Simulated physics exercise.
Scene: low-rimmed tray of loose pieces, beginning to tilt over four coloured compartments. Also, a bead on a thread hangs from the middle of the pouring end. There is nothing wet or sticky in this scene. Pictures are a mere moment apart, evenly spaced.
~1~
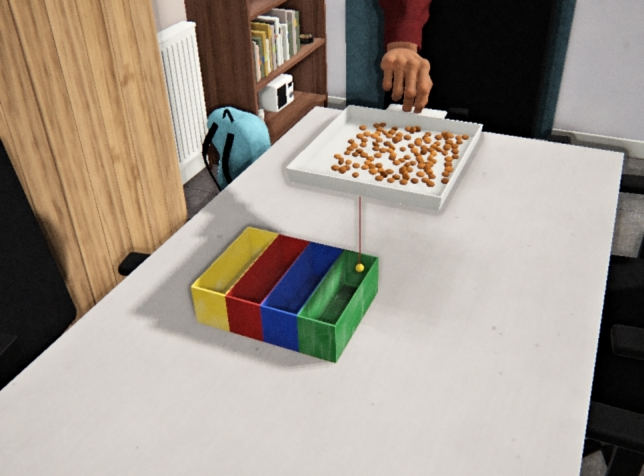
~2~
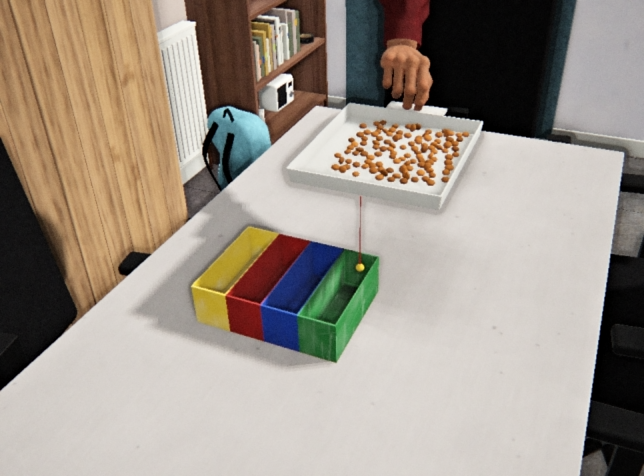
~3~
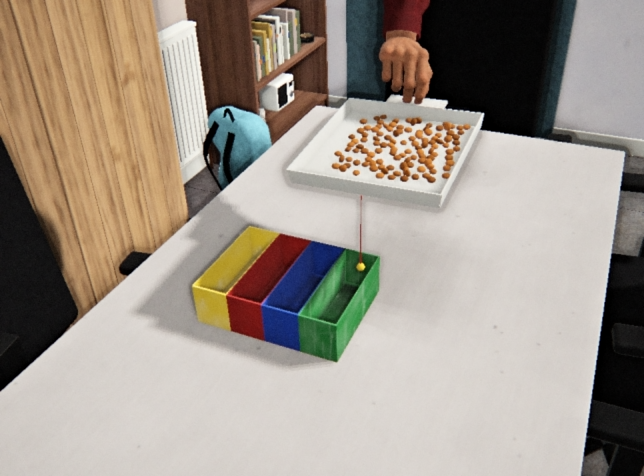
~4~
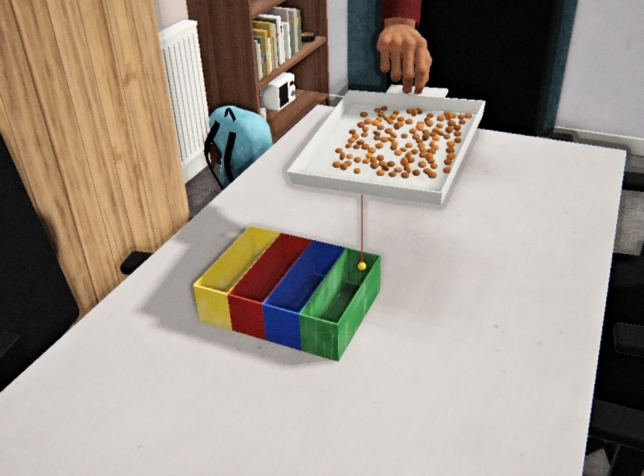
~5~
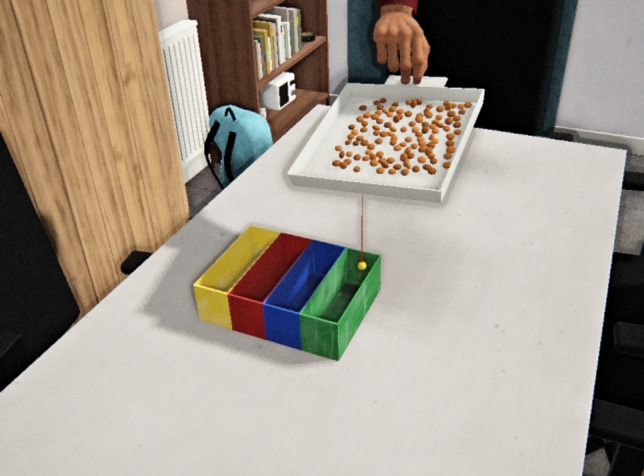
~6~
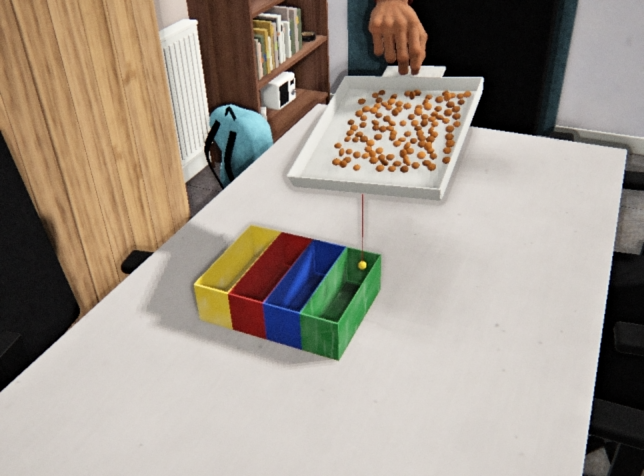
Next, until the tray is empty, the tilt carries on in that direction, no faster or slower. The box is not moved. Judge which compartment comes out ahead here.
I would say the blue compartment.
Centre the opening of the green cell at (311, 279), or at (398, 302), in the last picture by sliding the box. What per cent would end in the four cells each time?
Roughly 90 %, then roughly 100 %.
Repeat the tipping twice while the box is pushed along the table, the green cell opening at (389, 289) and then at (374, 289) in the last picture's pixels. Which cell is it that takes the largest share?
Try 1 - the red cell. Try 2 - that red cell.
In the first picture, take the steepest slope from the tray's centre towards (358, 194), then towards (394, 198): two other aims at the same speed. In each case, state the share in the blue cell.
Somewhere close to 20 % the first time, 0 % the second.
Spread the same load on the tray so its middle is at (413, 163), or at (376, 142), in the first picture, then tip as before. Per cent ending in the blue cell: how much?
Close to 60 per cent, followed by close to 60 per cent.
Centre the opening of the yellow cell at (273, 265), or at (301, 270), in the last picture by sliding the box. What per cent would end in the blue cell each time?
It would be near 20 per cent first and near 0 per cent second.
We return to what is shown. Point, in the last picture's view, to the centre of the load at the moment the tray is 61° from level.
Close to (338, 172).
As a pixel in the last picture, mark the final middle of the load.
I'd put the middle somewhere around (309, 304).
Just after the last frame, tray tipped steeply; every one on the tray.
A moment on, tray tipped right over; roughly two thirds on the tray; about a tenth in the blue cell; about a tenth in the red cell; just a few in the green cell; about a tenth falling or outside the box.
Further on, tray tipped past a quarter turn; roughly half in the blue cell; roughly a quarter in the green cell; roughly a quarter in the red cell.
When it is over, tray tipped past a quarter turn; roughly half in the blue cell; roughly a quarter in the green cell; roughly a quarter in the red cell; not one in the yellow cell.
